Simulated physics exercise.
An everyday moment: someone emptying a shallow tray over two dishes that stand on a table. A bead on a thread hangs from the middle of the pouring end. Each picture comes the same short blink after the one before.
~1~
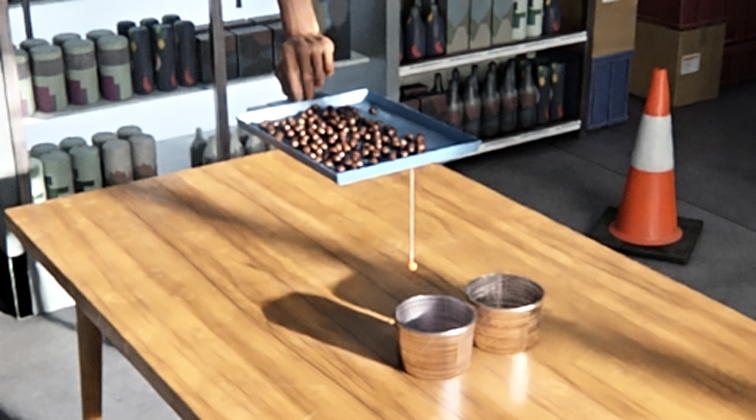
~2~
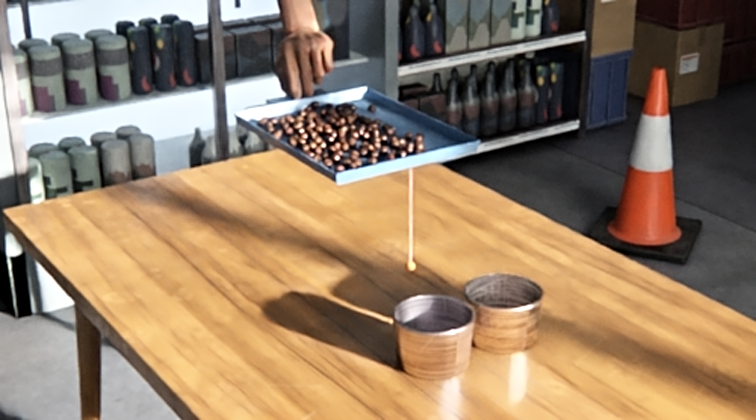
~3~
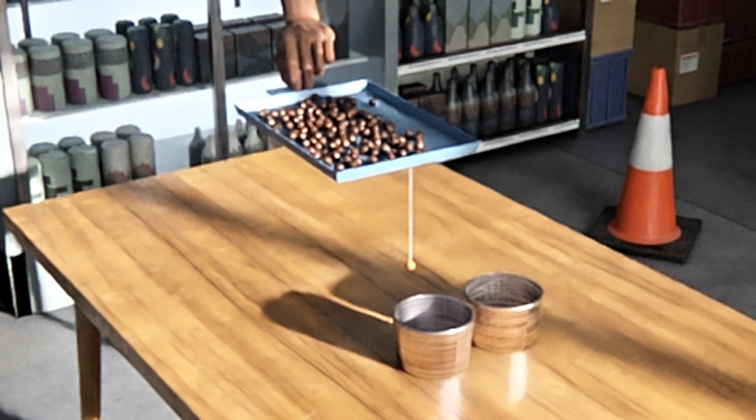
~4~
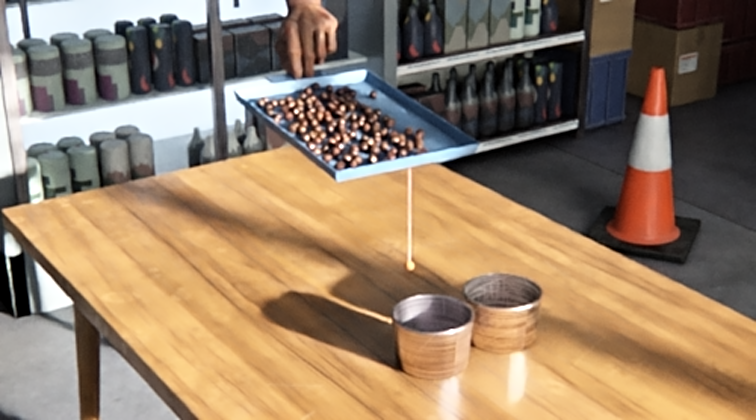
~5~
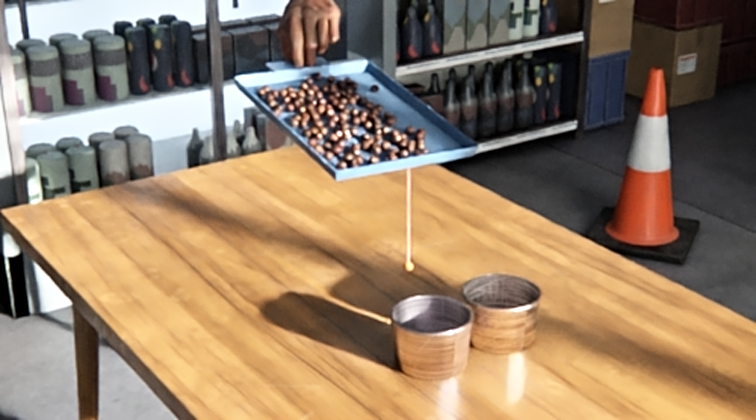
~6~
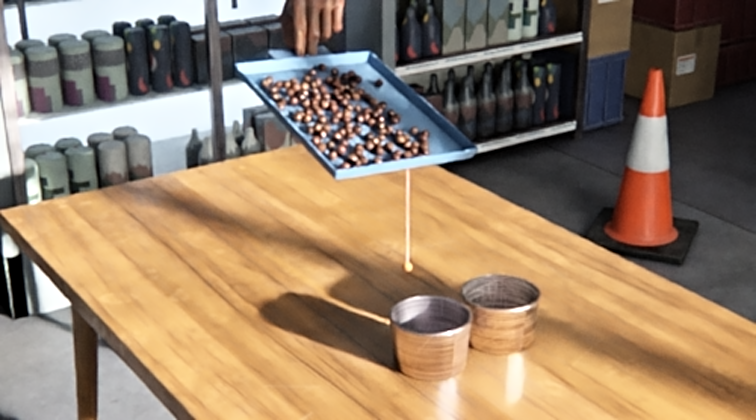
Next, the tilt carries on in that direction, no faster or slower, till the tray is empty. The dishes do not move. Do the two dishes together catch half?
They take under half between them.
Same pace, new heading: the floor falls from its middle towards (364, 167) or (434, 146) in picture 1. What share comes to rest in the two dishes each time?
First some 0, then 0 per cent.
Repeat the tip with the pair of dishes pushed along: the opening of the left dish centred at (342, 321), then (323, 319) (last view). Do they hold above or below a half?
First under half, then not half.
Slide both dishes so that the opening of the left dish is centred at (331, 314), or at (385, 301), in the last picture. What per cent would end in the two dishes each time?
Roughly 10 per cent, and 60 per cent.
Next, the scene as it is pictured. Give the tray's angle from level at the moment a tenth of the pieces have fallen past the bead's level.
Roughly 60°.
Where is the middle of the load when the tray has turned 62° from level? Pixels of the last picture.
Around (442, 156).
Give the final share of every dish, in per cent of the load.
The left dish has 0 per cent, the right dish has 10.
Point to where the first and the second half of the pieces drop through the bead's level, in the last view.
Early half (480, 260), late half (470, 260).
Shortly afterwards, tray tipped steeply; near two thirds on the tray; only a few in the left dish; only a few in the right dish; a little outside both; near a quarter in the air.
Next, tray tipped past a quarter turn; only a few in the left dish; a little in the right dish; the bulk outside both; a little in the air.
Some moments later, tray tipped past a quarter turn; only a few in the left dish; a little in the right dish; all but a few outside both.
In the end, tray tipped past a quarter turn; only a few in the left dish; a little in the right dish; all but a few outside both.
